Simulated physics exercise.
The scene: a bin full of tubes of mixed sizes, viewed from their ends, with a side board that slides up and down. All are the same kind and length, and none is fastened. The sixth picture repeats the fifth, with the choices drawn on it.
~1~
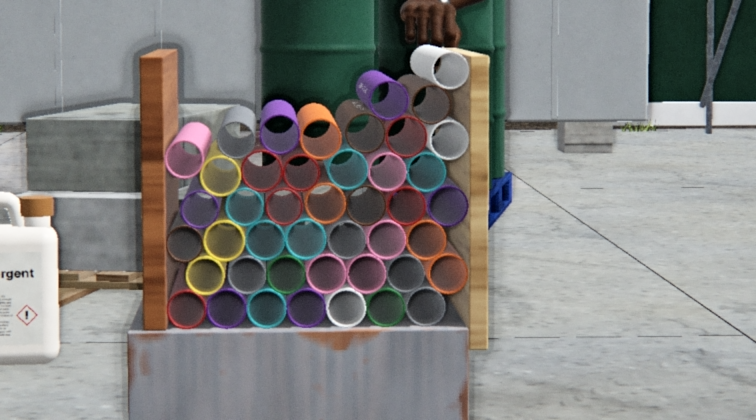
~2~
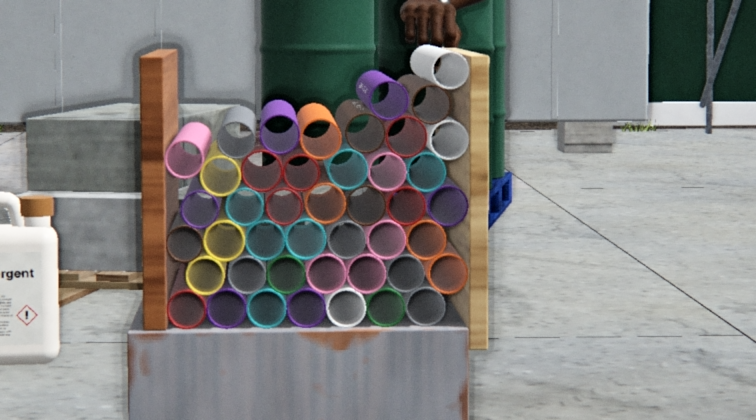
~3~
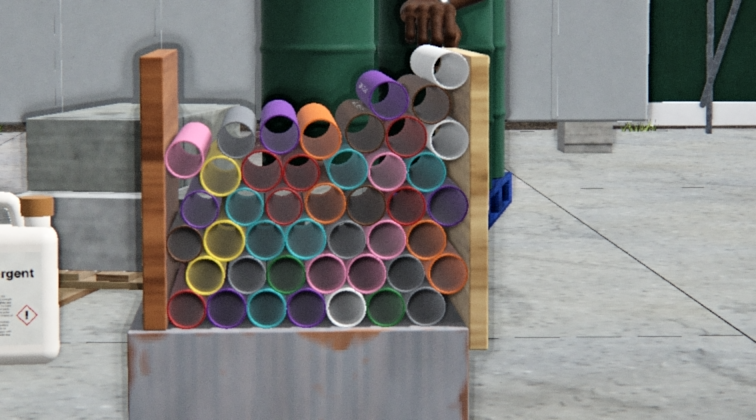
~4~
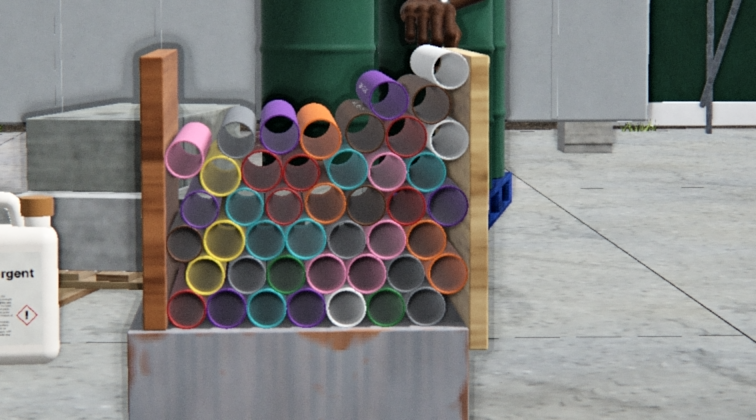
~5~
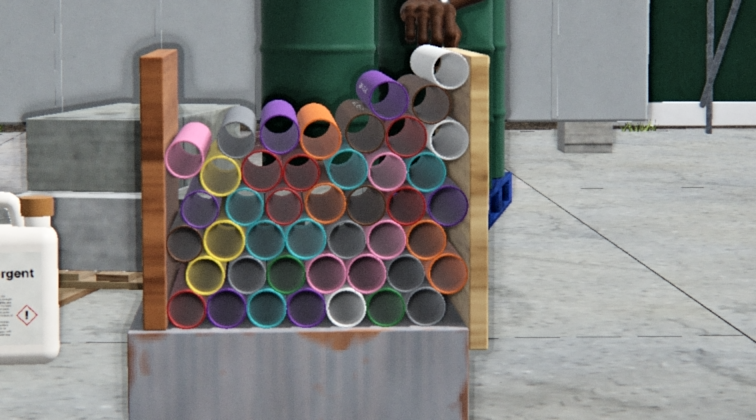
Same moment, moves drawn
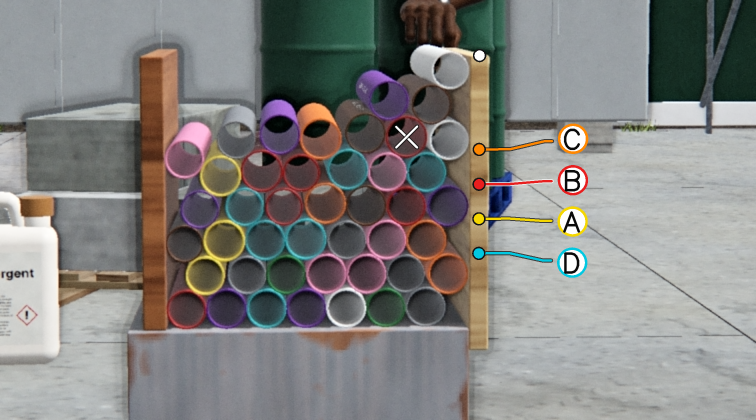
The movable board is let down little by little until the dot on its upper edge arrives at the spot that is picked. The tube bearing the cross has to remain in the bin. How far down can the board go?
The answer is mark A.
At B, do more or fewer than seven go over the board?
It loses fewer than seven.
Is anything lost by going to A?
Yes, at A.
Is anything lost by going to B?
Yes.
On the marked copy, A at (479, 219); B at (479, 184); C at (479, 150); D at (479, 253); the cross at (407, 137); the white dot at (480, 56).
Following A. Soon after the start, top of the board (469, 128).
Later, top of the board (469, 208).
In the end, top of the board (469, 218), three out over the board, the crossed one still inside.
As for the rest, B keeps the crossed one inside; C keeps the crossed one inside; D lets the crossed one out.
